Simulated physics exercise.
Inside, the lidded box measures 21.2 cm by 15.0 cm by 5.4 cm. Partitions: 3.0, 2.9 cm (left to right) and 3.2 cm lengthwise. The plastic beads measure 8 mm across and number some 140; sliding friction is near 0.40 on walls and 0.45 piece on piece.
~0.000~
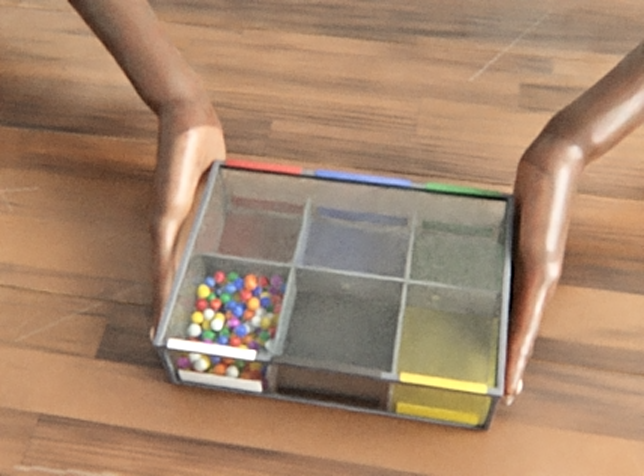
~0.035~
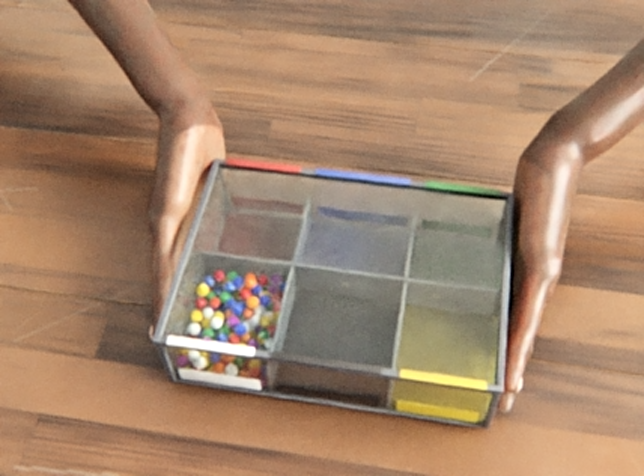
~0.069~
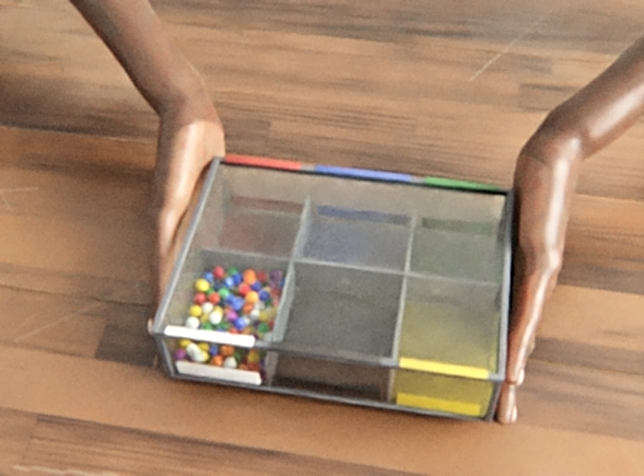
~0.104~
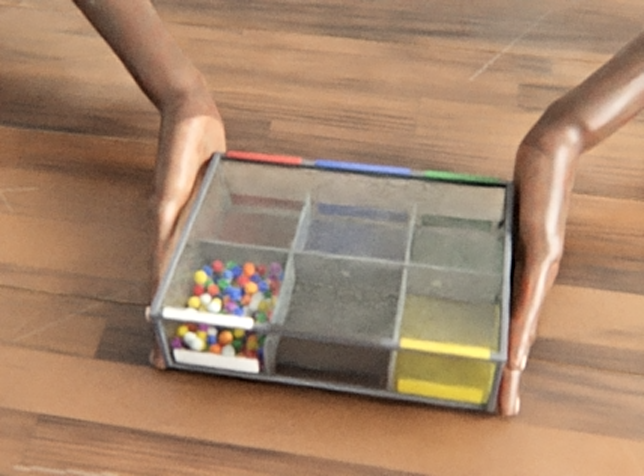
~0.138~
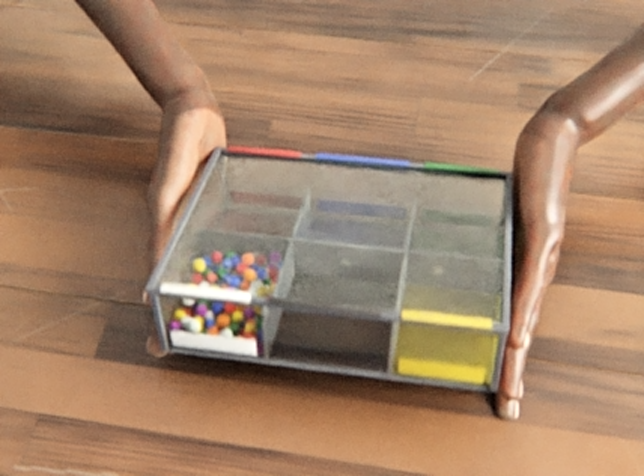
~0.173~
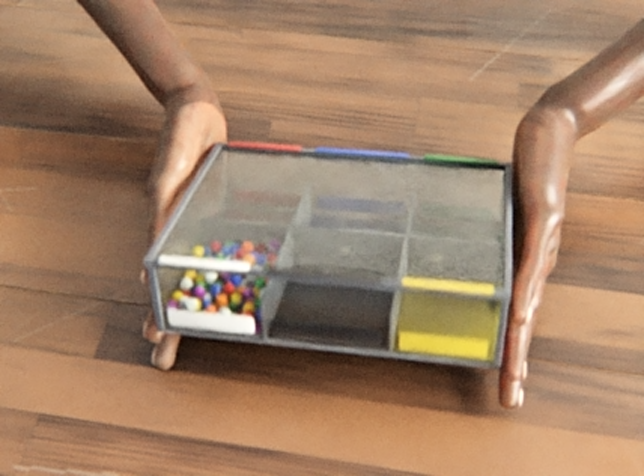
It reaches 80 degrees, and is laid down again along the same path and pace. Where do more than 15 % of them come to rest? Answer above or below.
Red compartment: Above; blue compartment: Below; green compartment: Below; yellow compartment: Below; white compartment: Above; black compartment: Below.
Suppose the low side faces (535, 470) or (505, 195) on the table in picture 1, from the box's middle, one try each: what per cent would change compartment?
Some 60 and 75 per cent.
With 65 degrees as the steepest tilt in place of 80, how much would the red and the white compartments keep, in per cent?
Red 20; white 80.
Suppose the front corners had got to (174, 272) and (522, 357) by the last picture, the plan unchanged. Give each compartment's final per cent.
Red 0; blue 40; green 25; yellow 0; white 30; black 5.
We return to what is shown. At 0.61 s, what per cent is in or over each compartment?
Red 15; blue 0; green 0; yellow 0; white 85; black 0.
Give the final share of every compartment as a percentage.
Red 45; blue 0; green 0; yellow 0; white 50; black 0.
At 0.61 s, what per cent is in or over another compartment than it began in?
Some 15 per cent.
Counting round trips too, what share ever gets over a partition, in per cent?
About 50 per cent.
After 0.61 s, tilt 79 degrees; red 15 %, white 85 %.
After 0.90 s, tilt 32 degrees; red 45 %, white 50 %.
After 1.29 s, tilt 0 degrees; red 45 %, white 50 %.
In the end, at 2.0 s, red 45 %, blue 0 %, green 0 %, yellow 0 %, white 50 %, black 0 %.
